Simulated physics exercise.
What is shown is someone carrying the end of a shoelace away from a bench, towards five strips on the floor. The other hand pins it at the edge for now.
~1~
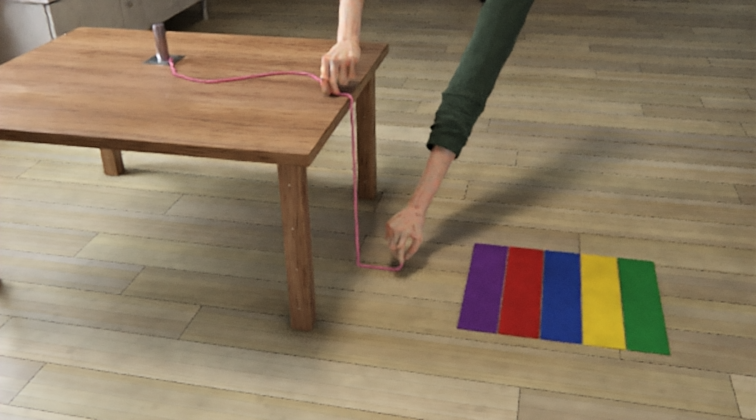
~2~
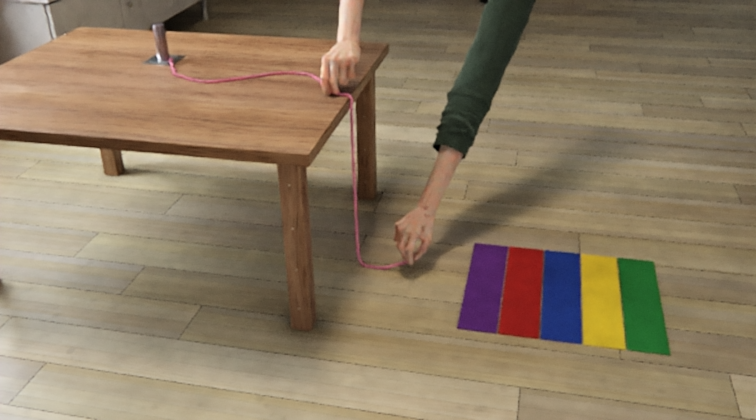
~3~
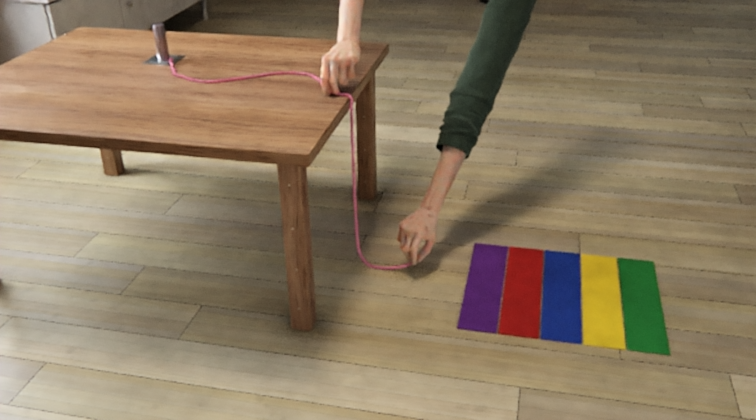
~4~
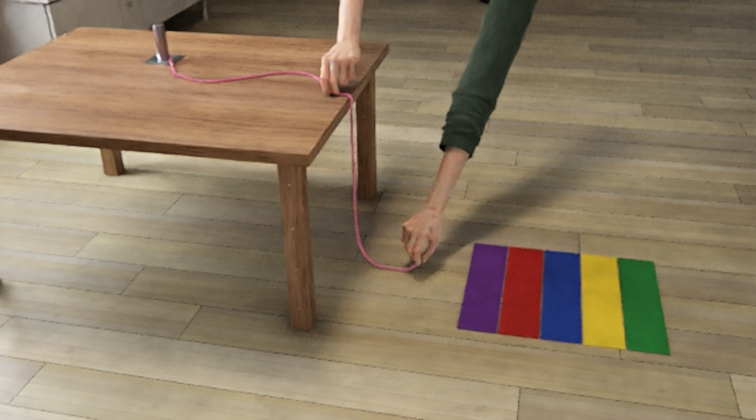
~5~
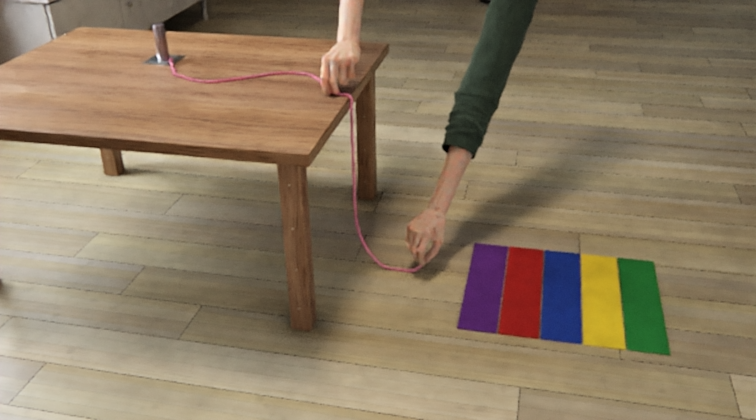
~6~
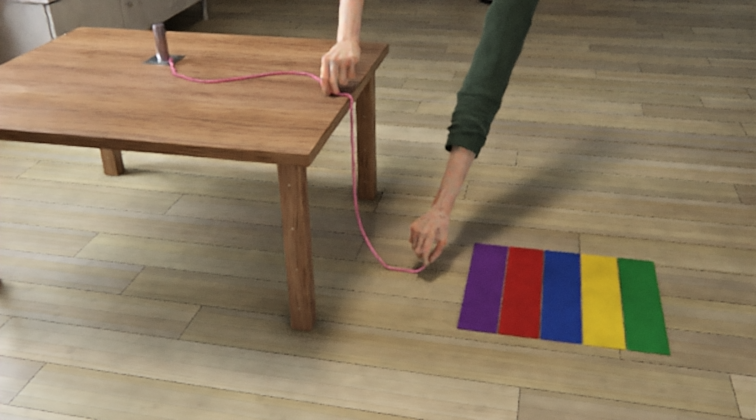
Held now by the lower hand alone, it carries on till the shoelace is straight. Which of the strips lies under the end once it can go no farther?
The yellow one.
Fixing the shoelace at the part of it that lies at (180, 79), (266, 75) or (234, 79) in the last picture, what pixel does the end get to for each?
Approximately at (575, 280), at (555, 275) and at (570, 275), in that order.
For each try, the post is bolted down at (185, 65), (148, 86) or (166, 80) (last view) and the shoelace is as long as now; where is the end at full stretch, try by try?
The first try gives (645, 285), the second (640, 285) and the third (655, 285).
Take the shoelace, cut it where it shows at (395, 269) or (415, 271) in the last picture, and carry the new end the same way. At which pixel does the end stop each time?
Result 1: (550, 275). Result 2: (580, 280).
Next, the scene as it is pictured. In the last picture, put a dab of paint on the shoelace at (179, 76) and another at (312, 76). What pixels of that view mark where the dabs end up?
Roughly (218, 67) for the first and (344, 88) for the second.
Soon after, end near (547, 274); over blue.
Then, end near (584, 279); over yellow.
At full stretch, end near (607, 281); over yellow. The end stops over the yellow strip.
